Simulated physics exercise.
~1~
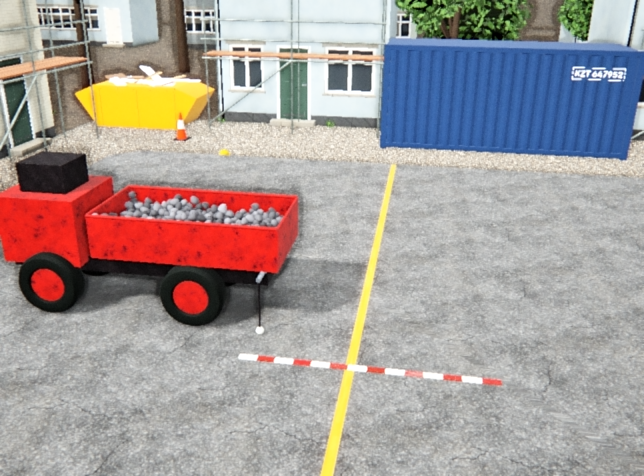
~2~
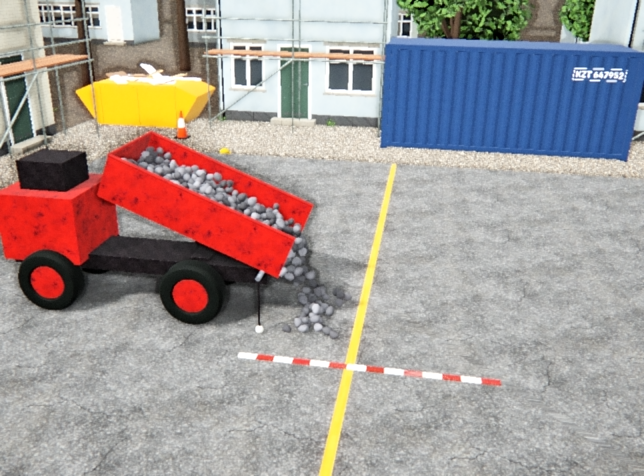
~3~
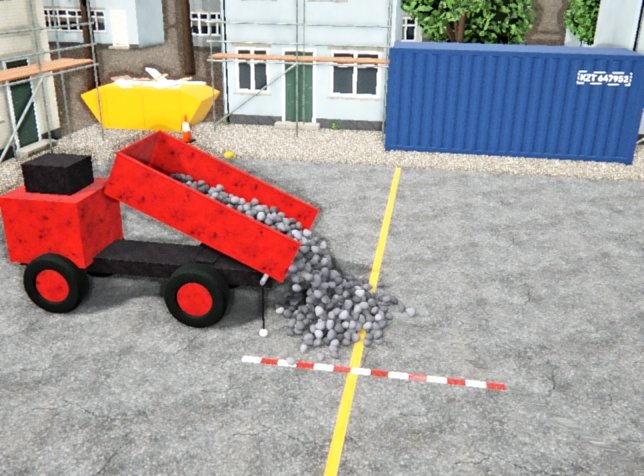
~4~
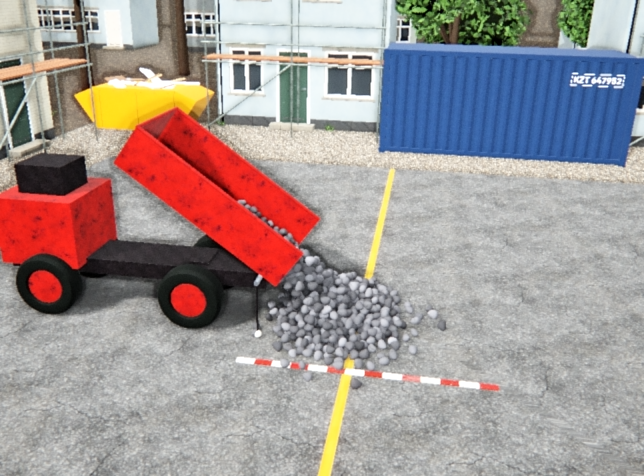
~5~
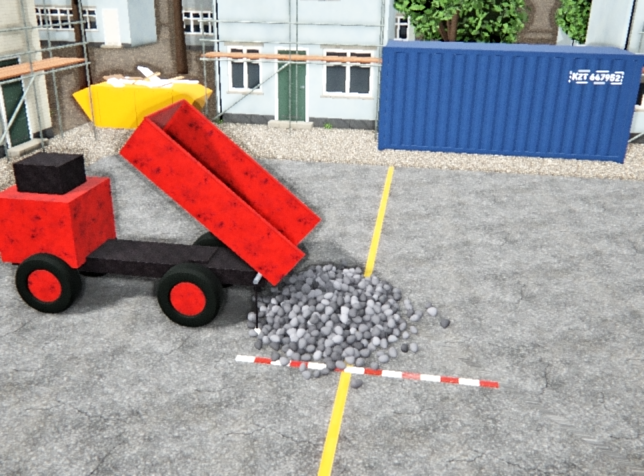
At the start, a red tipping truck loaded with grey stones stands at the left of a paved yard, with a yellow line and a red and white striped rod on the ground to its right. Its bed tilts up at the front, and the first stones spill from the rear. More pour out and spread across the line as a heap grows. The bed then rises more steeply, and the remaining stones slide down. Finally, the raised bed is empty and the heap lies behind the truck, mostly left of the line, with a smaller part beyond it.
